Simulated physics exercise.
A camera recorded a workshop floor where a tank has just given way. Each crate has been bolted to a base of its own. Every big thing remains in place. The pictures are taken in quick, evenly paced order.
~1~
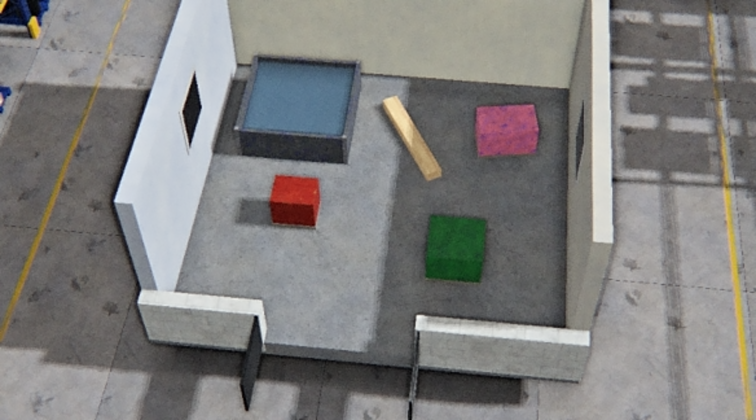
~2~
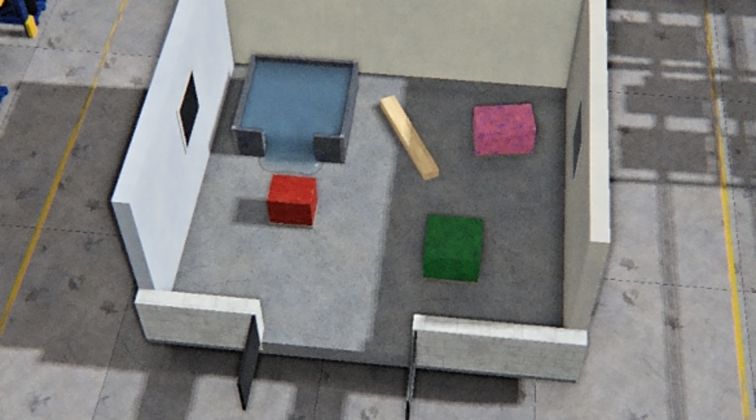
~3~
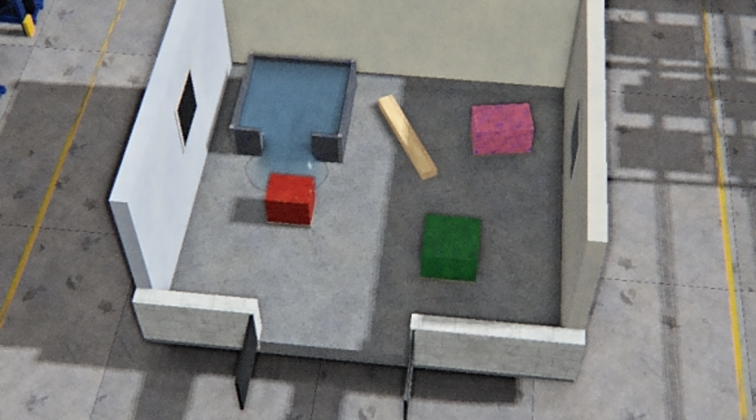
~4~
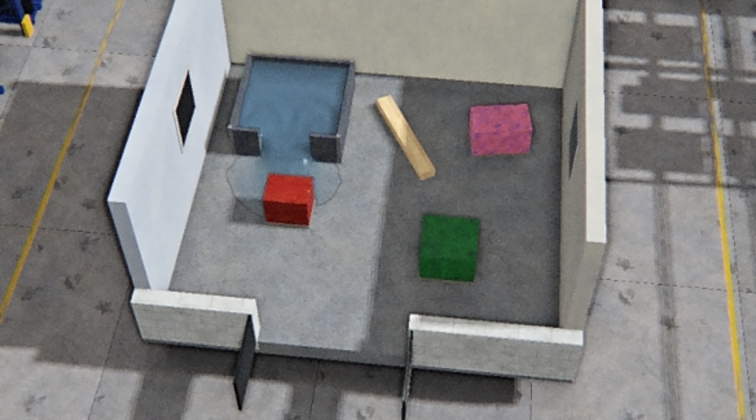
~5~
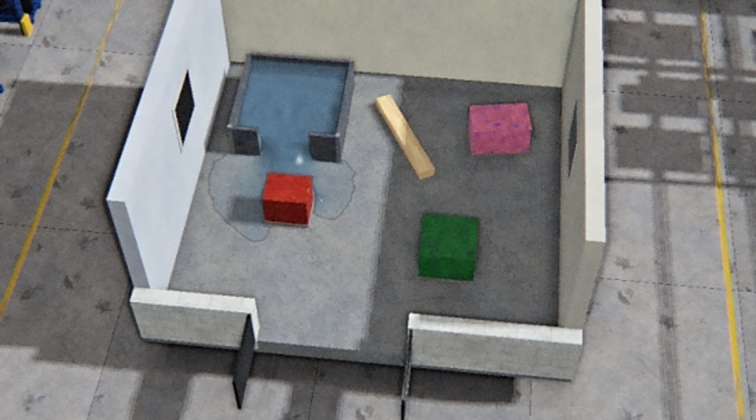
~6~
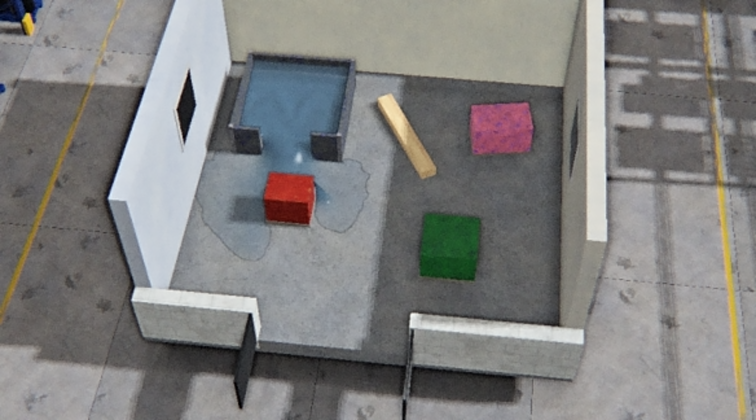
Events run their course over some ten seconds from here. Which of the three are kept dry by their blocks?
The green crate ends up wet; the red crate ends up wet; the pink crate ends up wet.
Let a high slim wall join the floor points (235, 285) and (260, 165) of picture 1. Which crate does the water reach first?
The crate marked red.
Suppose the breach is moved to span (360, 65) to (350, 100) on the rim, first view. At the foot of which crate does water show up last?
That would be the red crate.
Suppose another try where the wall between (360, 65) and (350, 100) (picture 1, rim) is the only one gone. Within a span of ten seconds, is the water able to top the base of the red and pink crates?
Note - red remains untouched, pink goes wet.
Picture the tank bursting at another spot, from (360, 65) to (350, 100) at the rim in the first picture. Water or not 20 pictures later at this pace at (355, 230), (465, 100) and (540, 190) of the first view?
First: Reached by the flood. Second: Reached by the flood. Third: Reached by the flood.
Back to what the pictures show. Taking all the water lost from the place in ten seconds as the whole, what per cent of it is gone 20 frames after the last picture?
Roughly 10 percent.
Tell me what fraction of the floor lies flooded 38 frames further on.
I reckon around 85 %.
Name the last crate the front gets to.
Clearly the pink one.
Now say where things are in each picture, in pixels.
In the first picture, the open tank at (299, 99) is whole and still.
In the second picture, water pours out at (290, 150) and has run to (318, 165).
In the third picture, the front is at a hidden place, out from the gap at (288, 150).
In the fourth picture, water pours out at (286, 150) and has run to (260, 209).
In the fifth picture, the front is at (256, 236), out from the gap at (286, 149).
In the sixth picture, the front is at (246, 253), out from the gap at (287, 148).
A moment on, water covers 25 % of the floor; the green crate not reached, the red crate water round its plinth, the pink crate not reached.
Next, water covers 40 % of the floor; the green crate water round its plinth, the red crate water round its plinth, the pink crate not reached.
Then, water covers 60 % of the floor; the green crate water round its plinth, the red crate water round its plinth, the pink crate water round its plinth.
Later, water covers 85 % of the floor; the green crate water round its plinth, the red crate water round its plinth, the pink crate water round its plinth.
In the end, water covers 100 % of the floor; the green crate was topped, the red crate was topped, the pink crate was topped.
